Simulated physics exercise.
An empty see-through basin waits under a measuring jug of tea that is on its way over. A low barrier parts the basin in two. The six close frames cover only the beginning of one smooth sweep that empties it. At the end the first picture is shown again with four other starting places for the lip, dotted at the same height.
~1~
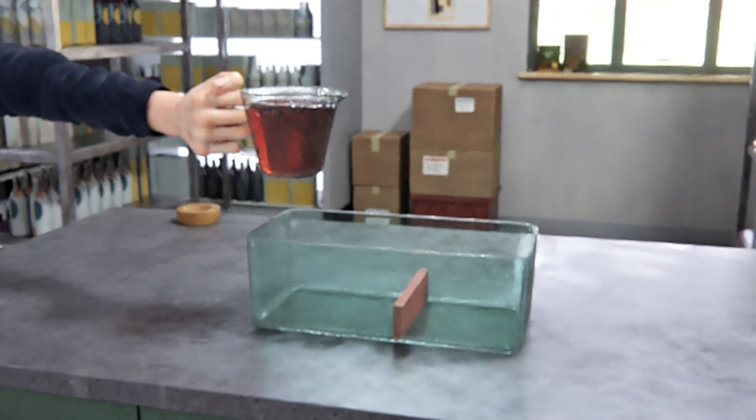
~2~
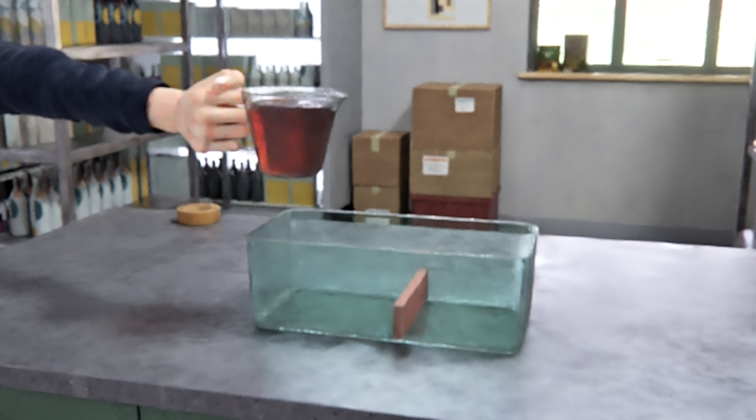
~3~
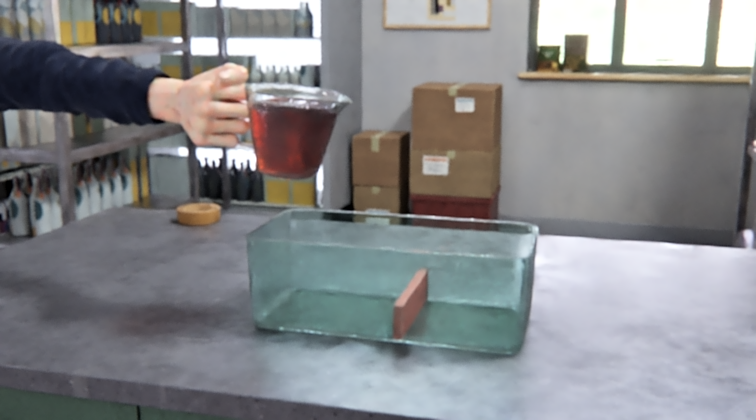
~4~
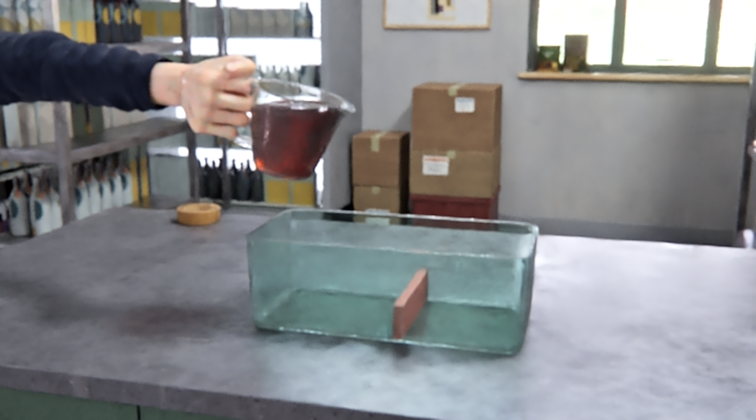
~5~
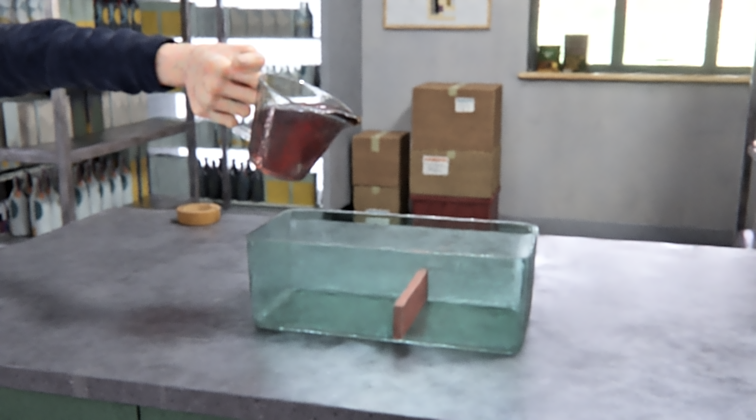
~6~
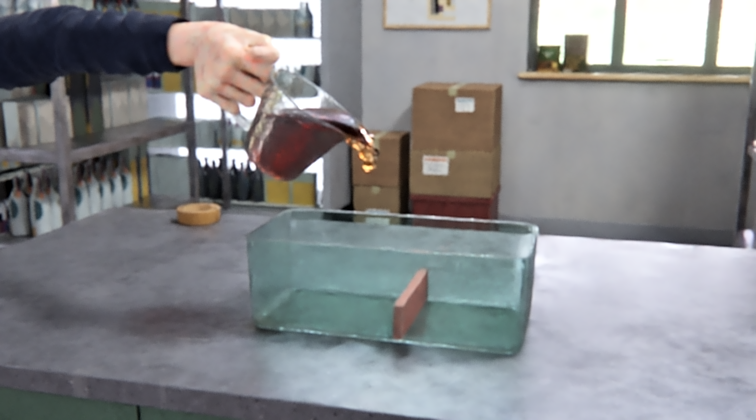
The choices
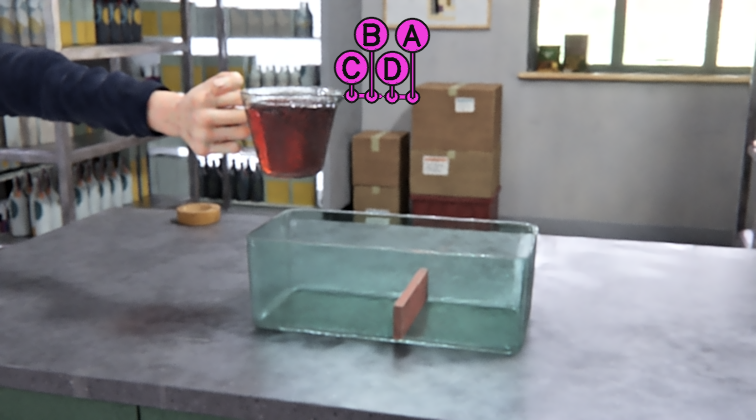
A hand held a clear measuring jug of dark reddish tea above an empty glass basin with a low divider, then gradually tilted it to the right until tea began pouring over the lip.
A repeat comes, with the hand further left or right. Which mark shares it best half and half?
Choose B.
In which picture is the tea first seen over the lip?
In picture 5.
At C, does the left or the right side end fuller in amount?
The left one.
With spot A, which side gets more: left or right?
More ends on the right.
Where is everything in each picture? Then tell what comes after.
Upright, lip at (345, 95); basin from (254, 324) to (523, 352); top of the wall at (412, 285); nothing has left yet.
Upright, lip at (346, 97); nothing has left yet.
Tipped about 7°, lip at (349, 102); nothing has left yet.
Tipped about 14°, lip at (353, 111); nothing has left yet.
Tipped about 25°, lip at (356, 123); tea is over the lip, down to (356, 123).
Tipped about 37°, lip at (356, 138); tea is over the lip, down to (370, 168).
On the marked copy, A at (412, 97); B at (371, 96); C at (351, 95); D at (392, 96).
Choosing A, about 8 % ends left of the wall and 91 % right of it.
Choosing B, about 46 % ends left of the wall and 54 % right of it.
Choosing C, about 77 % ends left of the wall and 22 % right of it.
Choosing D, about 20 % ends left of the wall and 79 % right of it.
